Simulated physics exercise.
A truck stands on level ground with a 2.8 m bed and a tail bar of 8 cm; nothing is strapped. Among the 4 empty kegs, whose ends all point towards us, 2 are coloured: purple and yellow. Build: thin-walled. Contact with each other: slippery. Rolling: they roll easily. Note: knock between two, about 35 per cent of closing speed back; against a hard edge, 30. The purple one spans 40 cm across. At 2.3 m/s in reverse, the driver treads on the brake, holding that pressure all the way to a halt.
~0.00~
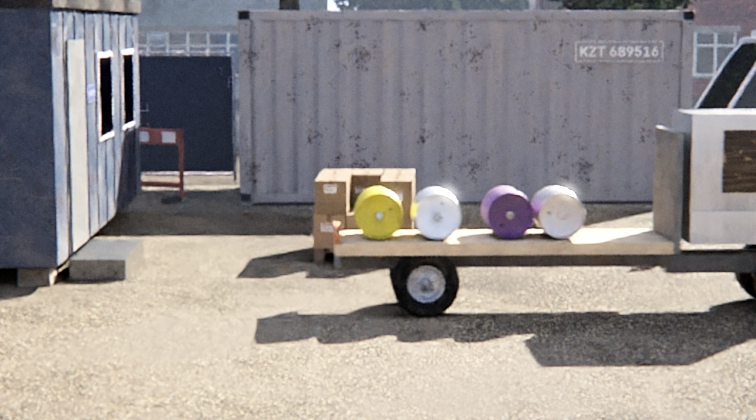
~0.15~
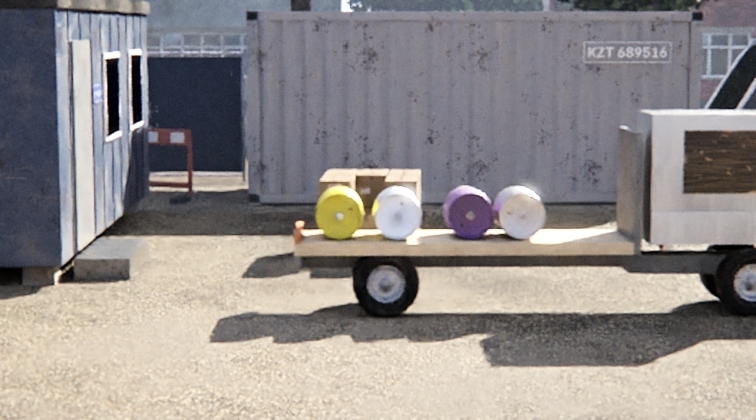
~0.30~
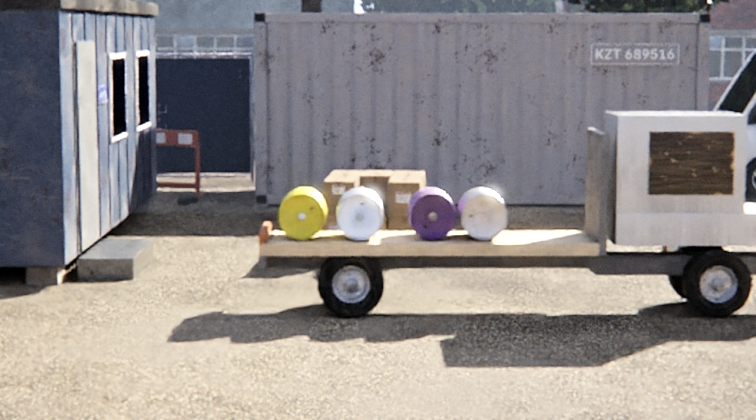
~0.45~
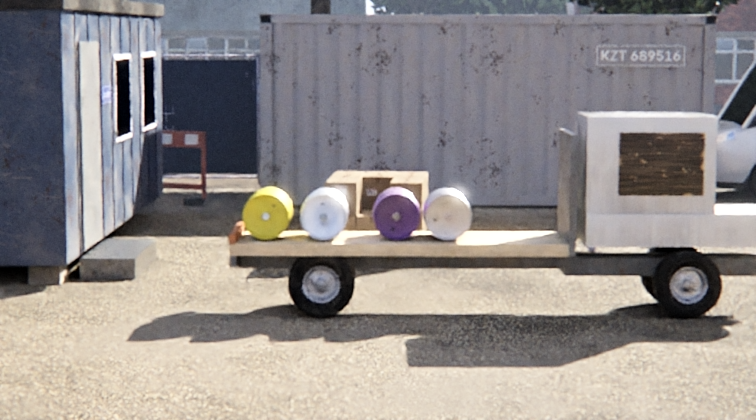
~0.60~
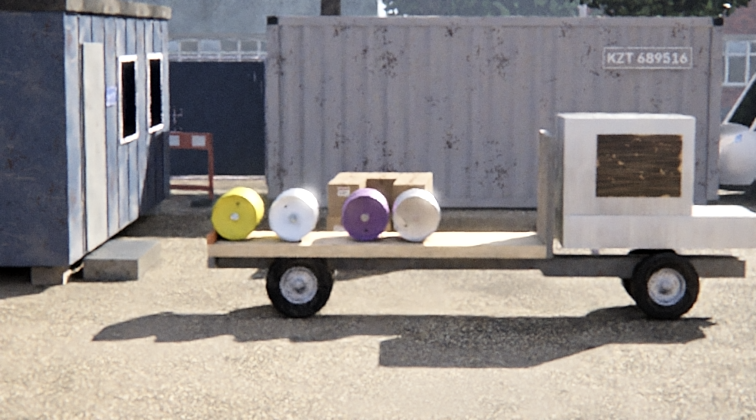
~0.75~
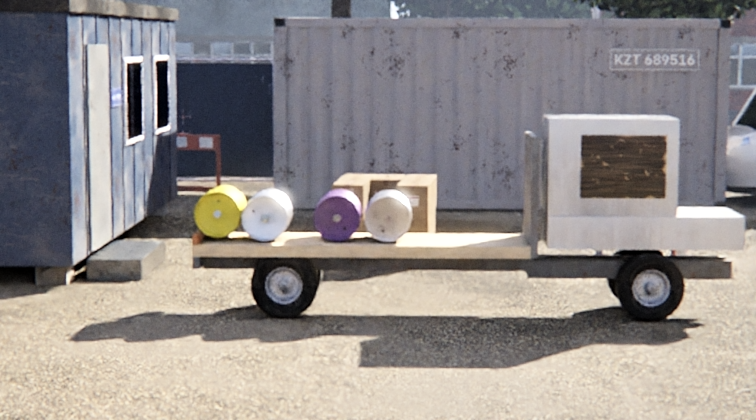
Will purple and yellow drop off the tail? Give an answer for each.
Here's how it goes: Purple is kept aboard, and yellow is kept aboard.
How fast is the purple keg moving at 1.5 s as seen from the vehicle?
Close to 0.0 m/s at that moment.
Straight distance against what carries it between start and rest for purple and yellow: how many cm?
For purple it's 35, and for yellow it's 10.
After 1.5 s, purple is on the bed, 90 cm from the bar; yellow is on the bed, 10 cm from the bar; 0 of 4 are off.
After 2.3 s, purple is on the bed, 100 cm from the bar, rolling away from it; yellow is on the bed, 20 cm from the bar, rolling away from it; 0 of 4 are off.
At rest (3.2 s), purple is on the bed, 105 cm from the bar; yellow is on the bed, 25 cm from the bar; 0 of 4 are off.
